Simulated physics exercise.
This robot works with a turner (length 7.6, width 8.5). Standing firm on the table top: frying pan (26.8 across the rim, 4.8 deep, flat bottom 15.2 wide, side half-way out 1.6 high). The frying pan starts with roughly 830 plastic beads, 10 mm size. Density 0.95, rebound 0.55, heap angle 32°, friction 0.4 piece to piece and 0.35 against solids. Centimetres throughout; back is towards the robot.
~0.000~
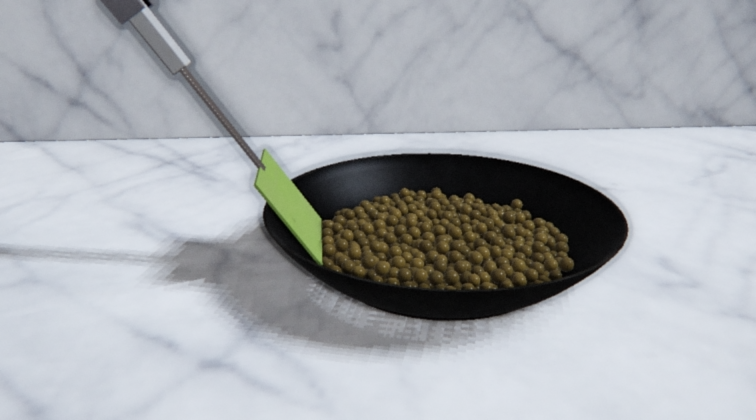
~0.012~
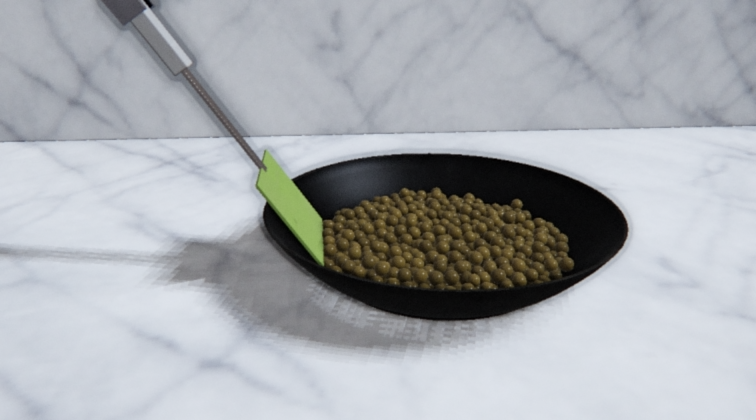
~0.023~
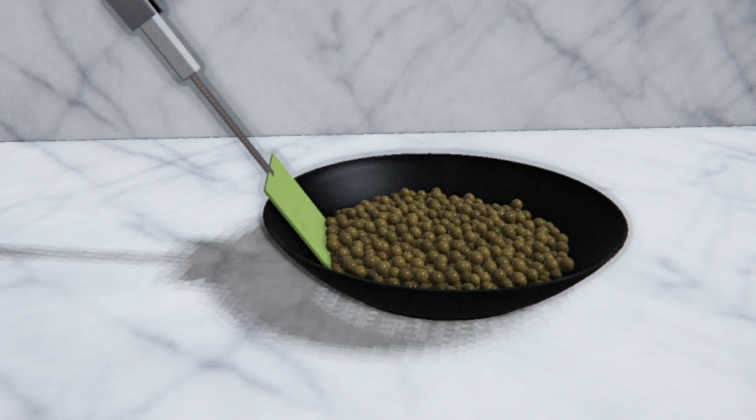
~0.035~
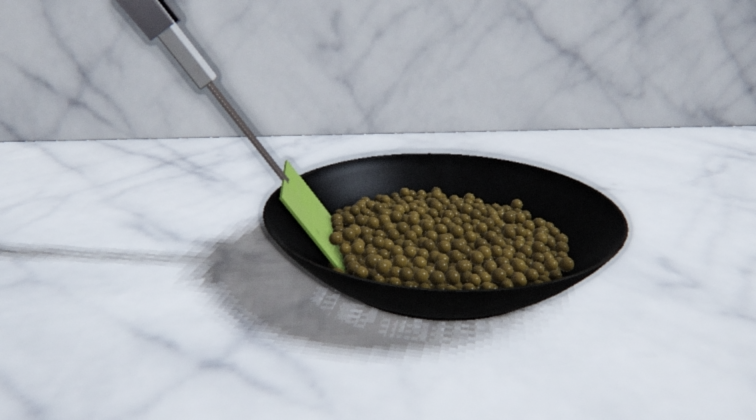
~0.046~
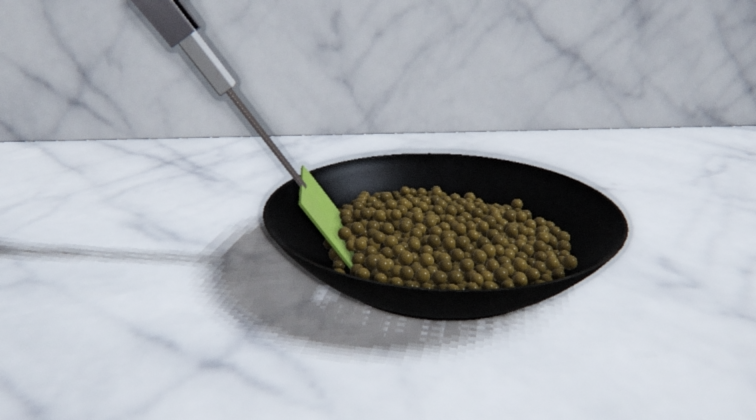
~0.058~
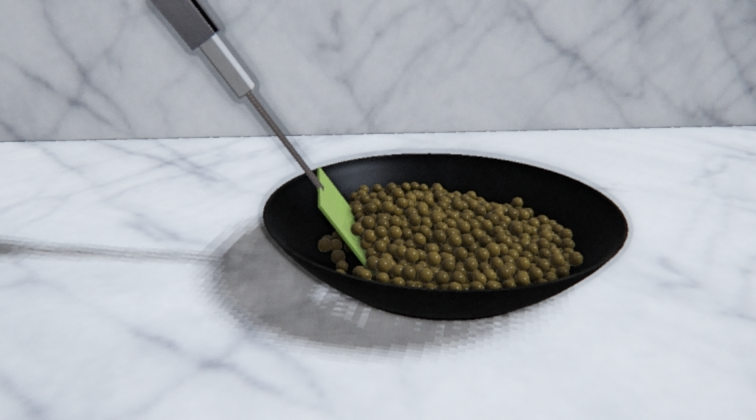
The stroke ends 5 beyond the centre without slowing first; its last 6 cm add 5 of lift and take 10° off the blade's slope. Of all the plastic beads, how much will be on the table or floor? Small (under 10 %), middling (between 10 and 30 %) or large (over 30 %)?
A middling share, between 10 and 30 %, ends on the table or floor.
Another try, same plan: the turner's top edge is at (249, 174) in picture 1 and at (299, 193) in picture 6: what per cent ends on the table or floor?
About 10 per cent.
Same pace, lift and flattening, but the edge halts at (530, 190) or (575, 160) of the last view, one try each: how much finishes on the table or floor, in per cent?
Some 20 and 35 per cent.
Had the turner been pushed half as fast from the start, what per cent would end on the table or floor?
Then about 0 per cent.
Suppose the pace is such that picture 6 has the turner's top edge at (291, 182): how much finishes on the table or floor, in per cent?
Some 0 per cent.
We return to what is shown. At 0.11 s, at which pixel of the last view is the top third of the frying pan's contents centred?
Around (461, 216).
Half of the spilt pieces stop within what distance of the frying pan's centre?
Some 50 cm.
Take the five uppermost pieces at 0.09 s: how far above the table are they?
Roughly 7 cm.
After 0.09 s, sloping 56°, highest piece 7 above the table; 834 in the frying pan.
After 0.11 s, sloping 52°, highest piece 9 above the table; 834 in the frying pan.
After 0.33 s, sloping 46°, highest piece 9 above the table; 719 in the frying pan, 101 on the table or floor, 14 on the blade or in flight.
After 1.38 s, sloping 46°, highest piece 4 above the table; 719 in the frying pan, 115 on the table or floor.
At rest, 719 in the frying pan, 115 on the table or floor. That is 14 % on the table or floor.
